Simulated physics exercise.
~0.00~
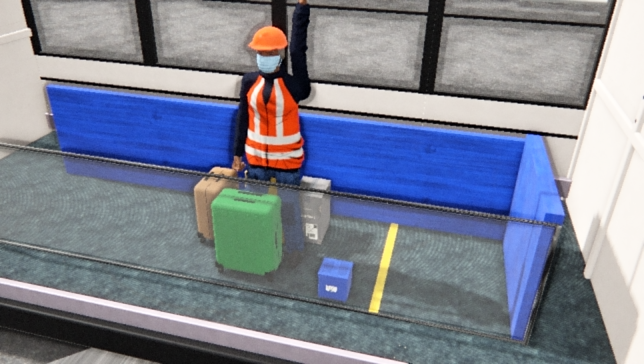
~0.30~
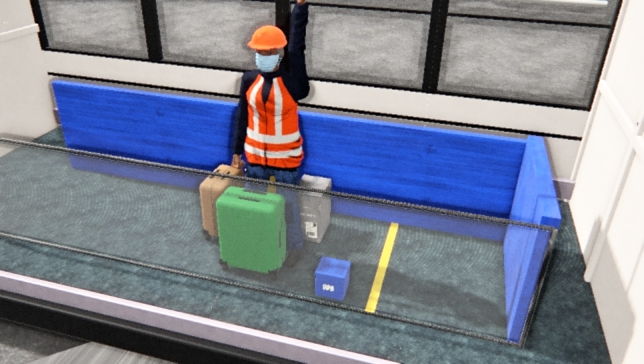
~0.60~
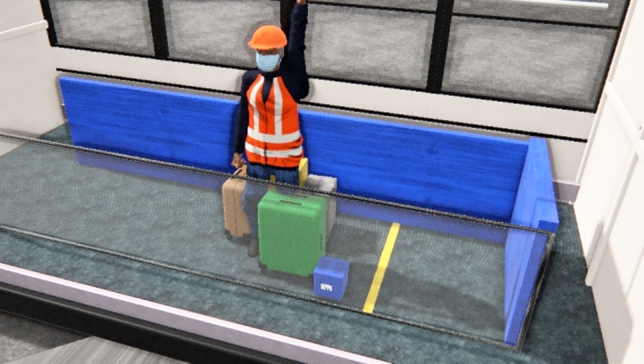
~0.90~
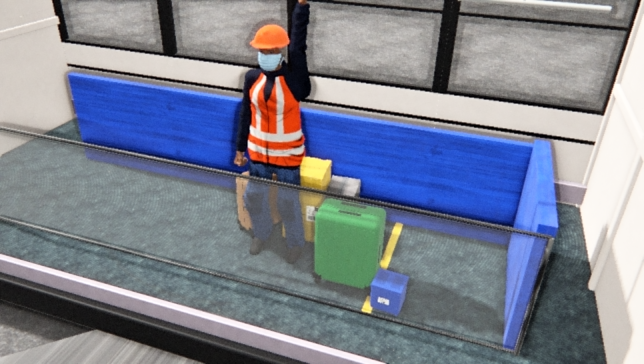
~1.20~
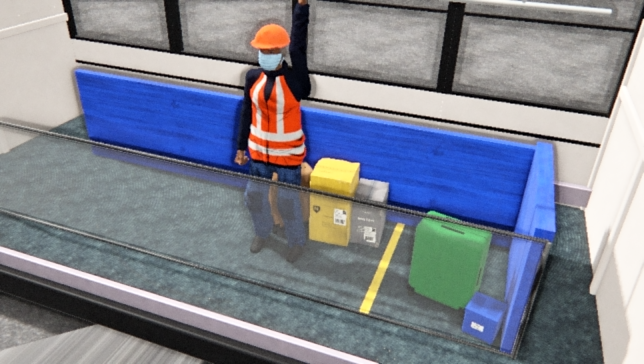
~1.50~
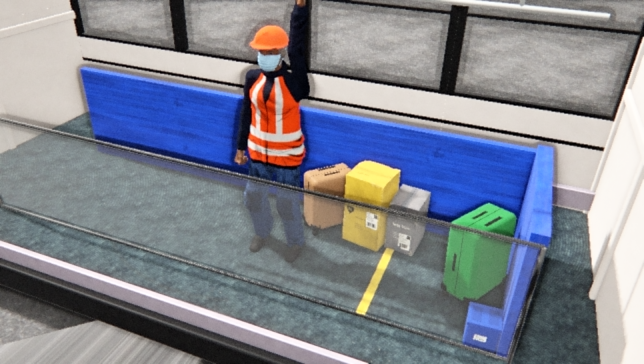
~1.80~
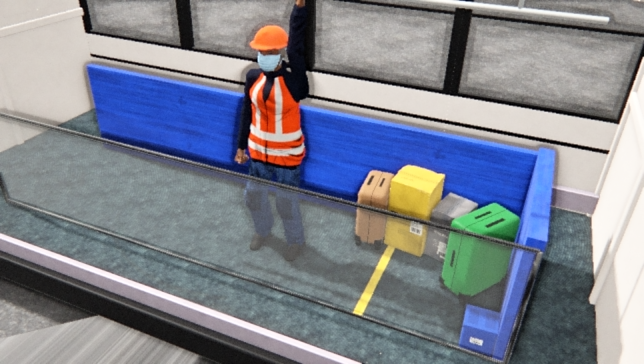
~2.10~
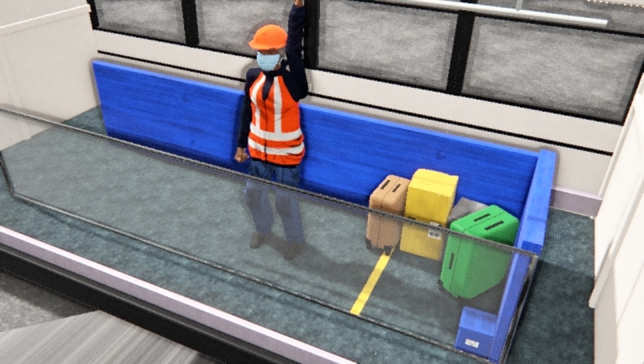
Luggage slides right past a braced worker, most crossing the yellow line, the brown case stopping short.
